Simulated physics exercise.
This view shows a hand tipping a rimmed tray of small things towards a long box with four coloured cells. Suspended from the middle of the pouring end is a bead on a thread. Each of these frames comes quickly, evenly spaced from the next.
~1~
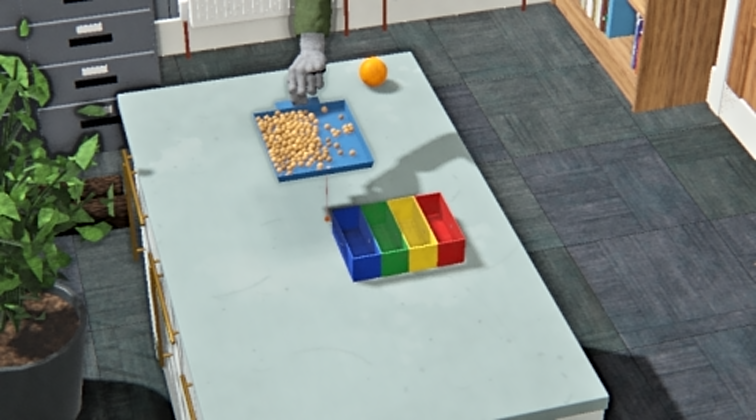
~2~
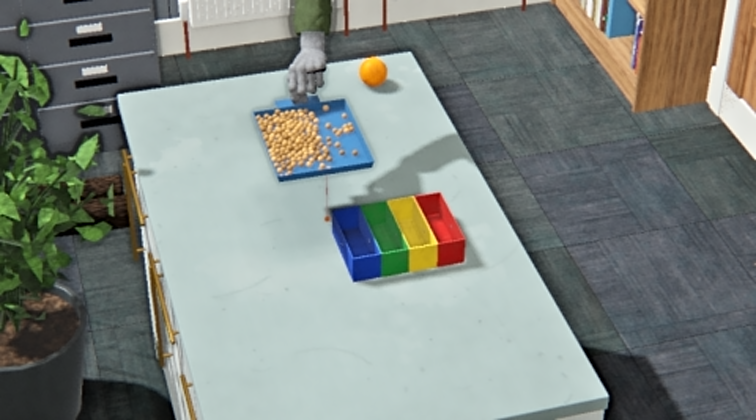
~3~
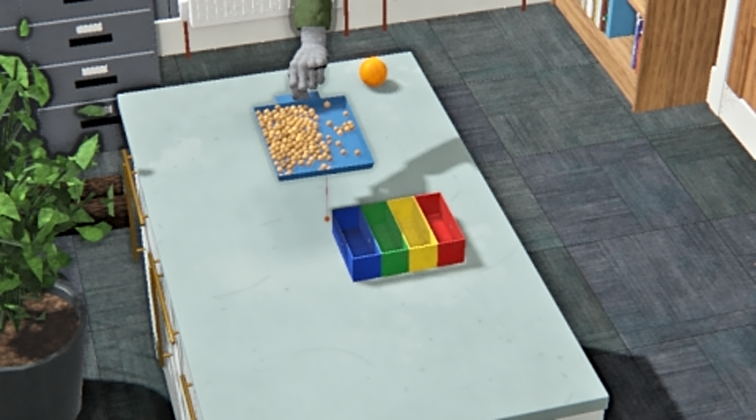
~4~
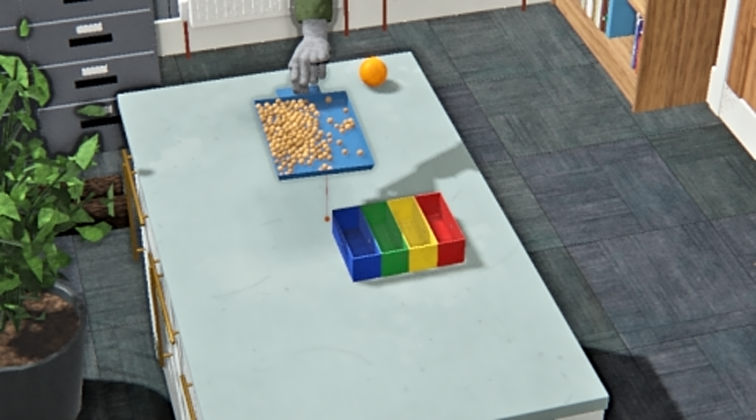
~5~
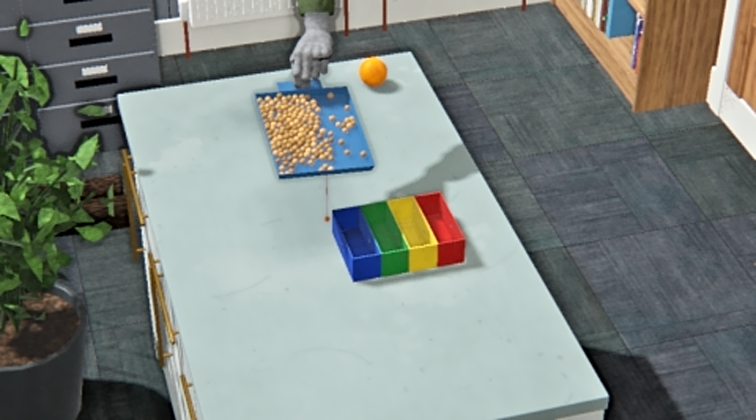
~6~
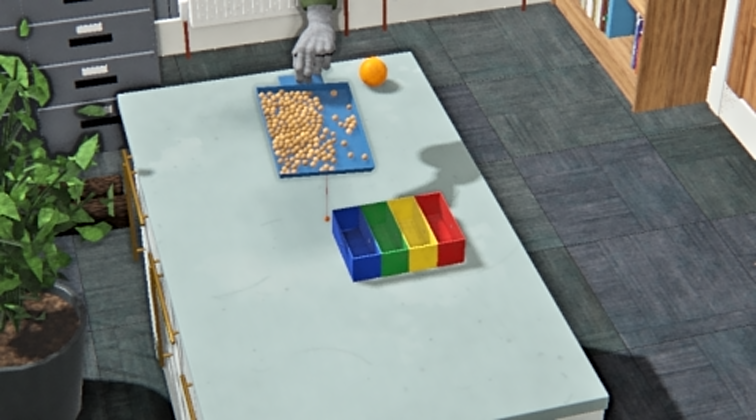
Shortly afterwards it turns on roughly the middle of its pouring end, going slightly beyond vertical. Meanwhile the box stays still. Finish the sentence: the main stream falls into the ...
... Green cell.
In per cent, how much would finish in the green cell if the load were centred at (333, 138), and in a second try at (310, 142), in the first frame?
Shares in turn: 50 % and 50 %.
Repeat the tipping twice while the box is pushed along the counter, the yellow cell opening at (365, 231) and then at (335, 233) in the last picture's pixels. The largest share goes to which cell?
In order: The cell in yellow, the red one.
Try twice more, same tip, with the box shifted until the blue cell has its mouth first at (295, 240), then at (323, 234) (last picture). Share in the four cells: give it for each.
Result, in turn: 90 %, 90 %.
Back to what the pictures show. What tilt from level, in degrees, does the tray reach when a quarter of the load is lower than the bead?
Near 75 degrees.
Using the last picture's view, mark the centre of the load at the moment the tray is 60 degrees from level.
The load is centred around (347, 160).
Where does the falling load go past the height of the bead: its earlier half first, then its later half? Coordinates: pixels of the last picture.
The leading part at (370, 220), the rest of it at (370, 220).
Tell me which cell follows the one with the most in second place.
That blue cell.
Shortly afterwards, tray tipped steeply; the bulk on the tray; a little in the green cell; only a few in the blue cell; only a few in the yellow cell; a little falling or outside the box.
Next, tray tipped right over; a little on the tray; near a third in the green cell; near a quarter in the blue cell; only a few in the yellow cell; only a few in the red cell; near a quarter falling or outside the box.
Some moments later, tray tipped past a quarter turn; near two thirds in the green cell; near a quarter in the blue cell; only a few in the yellow cell; only a few in the red cell; a little falling or outside the box.
In the end, tray tipped past a quarter turn; near two thirds in the green cell; near a quarter in the blue cell; only a few in the yellow cell; only a few in the red cell; a little outside the box.
